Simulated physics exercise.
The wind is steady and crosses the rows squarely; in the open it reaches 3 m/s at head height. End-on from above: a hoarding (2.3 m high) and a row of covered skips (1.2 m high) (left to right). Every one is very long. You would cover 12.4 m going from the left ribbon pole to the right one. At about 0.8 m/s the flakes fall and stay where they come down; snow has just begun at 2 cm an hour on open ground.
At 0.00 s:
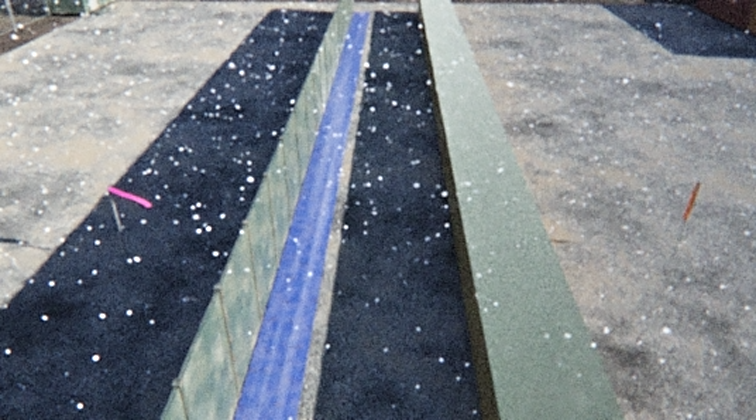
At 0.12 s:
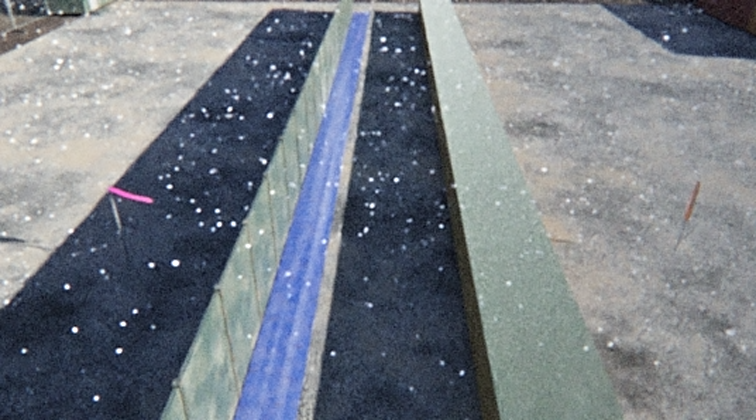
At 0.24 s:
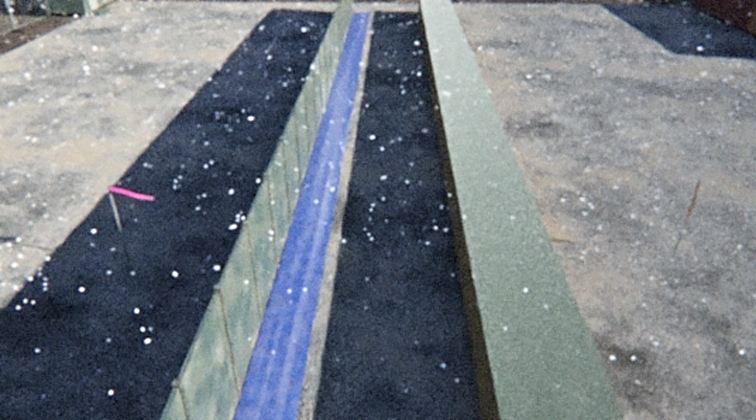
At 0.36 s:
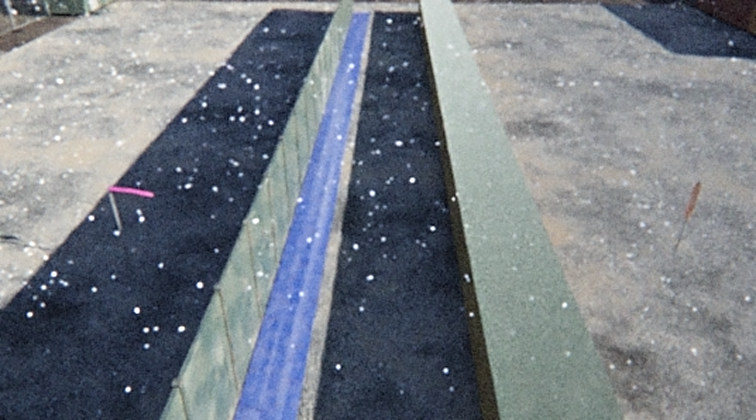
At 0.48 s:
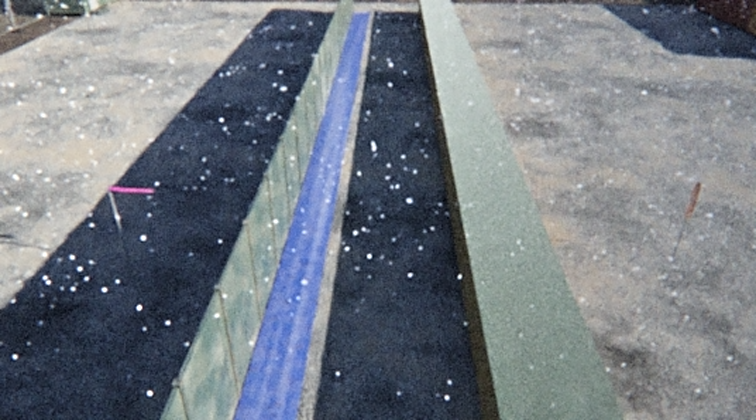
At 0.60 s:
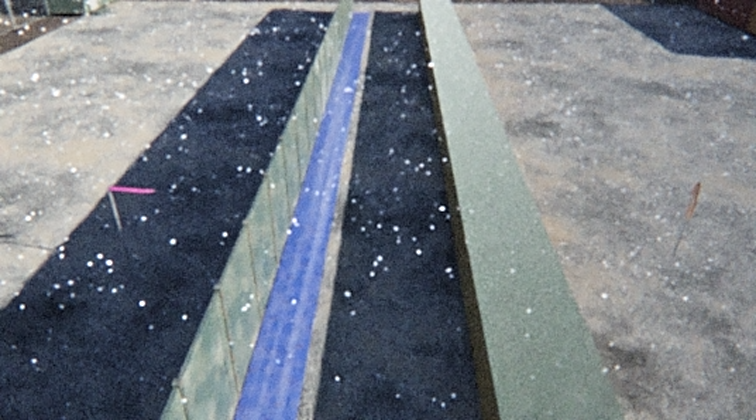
The clip opens on three long, parallel rows seen from above, a thin green wall, a low blue strip and a broad green block, as snowflakes blow rightward. The pink ribbon at left streams right and gradually lifts from a slight droop to nearly level, while the orange one hangs almost straight throughout.
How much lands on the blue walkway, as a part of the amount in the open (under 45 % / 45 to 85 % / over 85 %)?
Between 45 and 85 %.
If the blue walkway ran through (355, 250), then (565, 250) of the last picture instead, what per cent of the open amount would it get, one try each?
80 % and 90 %.
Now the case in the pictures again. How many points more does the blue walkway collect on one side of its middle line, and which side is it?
Result: Right portion ahead by approx. 35 points.
10 minutes on, 2 mm on the blue walkway, 3 mm in the open.
30 minutes on, 6 mm on the blue walkway, 10 mm in the open.
60 minutes on, 12 mm on the blue walkway, 20 mm in the open, so the blue walkway has 61 % of the open amount; the left half of it has 44 %, the right half 78 %.
